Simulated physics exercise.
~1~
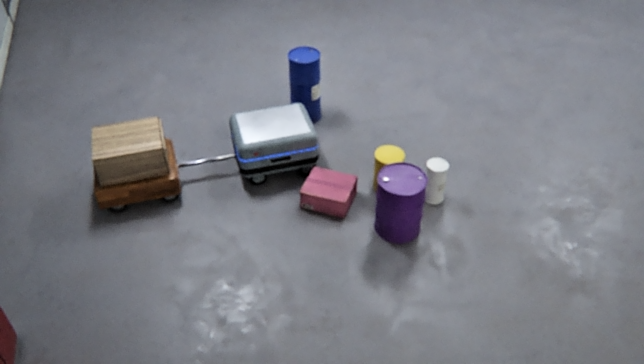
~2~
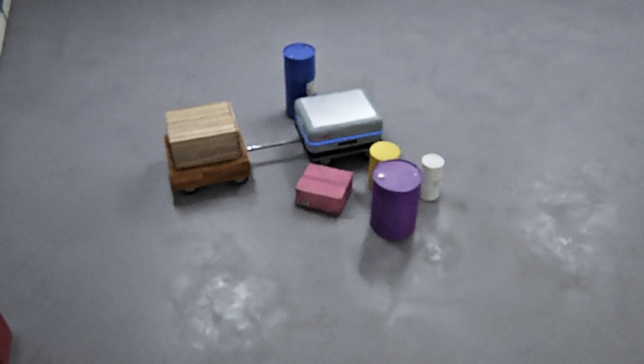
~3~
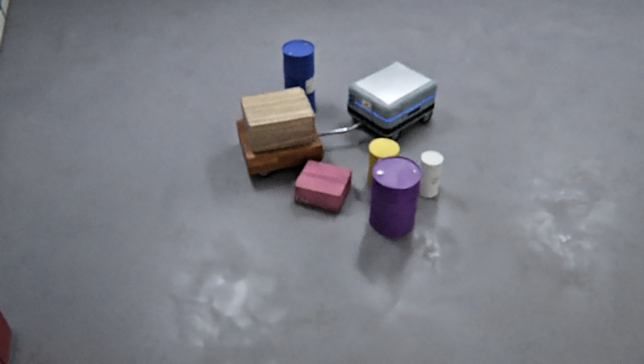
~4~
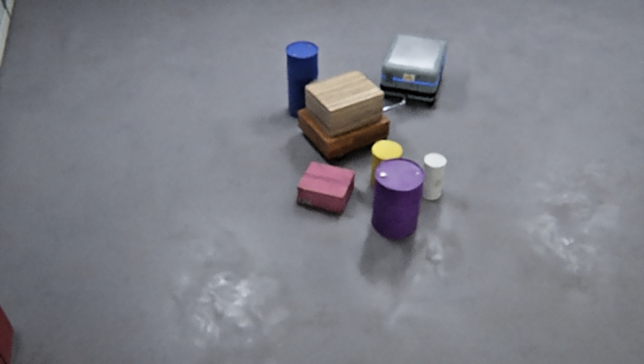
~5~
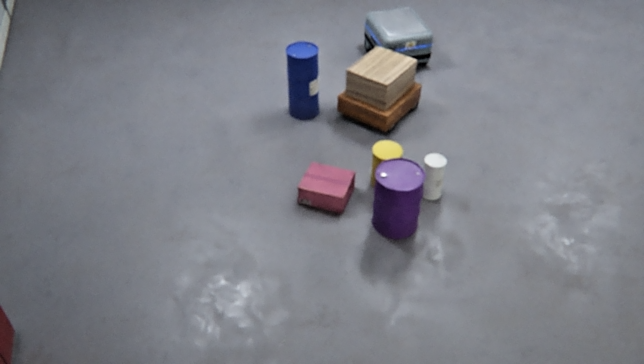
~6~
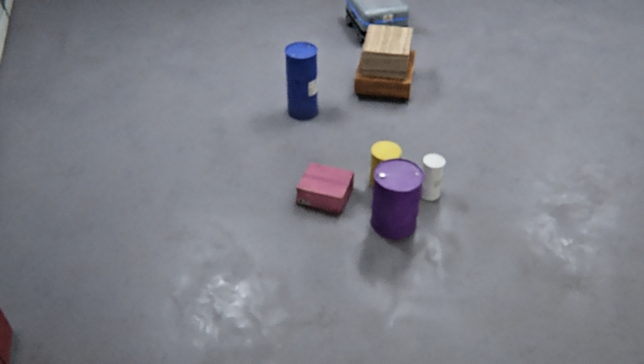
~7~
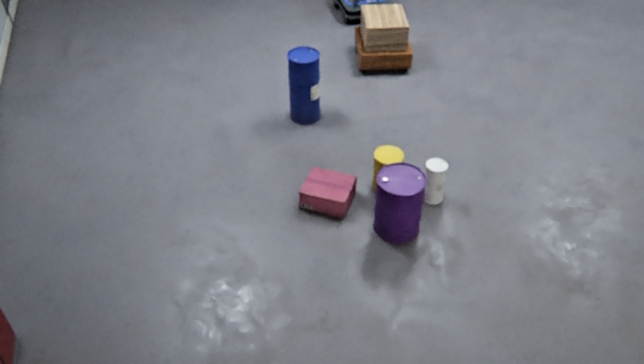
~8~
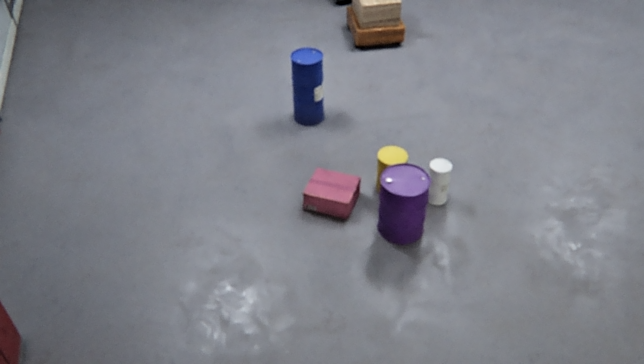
A silver-topped tug with a blue stripe pulls a wooden cart loaded with a pale wood-grained block across a grey floor, seen from above by a slightly swaying camera. A blue drum stands near the upper middle, with a pink box below it and a purple drum, yellow pail and white canister clustered to the right. The pair rolls right, passing between the blue drum and the box. The tug then curves upward, and the cart swings round behind it. The tug slips out at the top, leaving the cart at the upper edge and the five standing items in place.
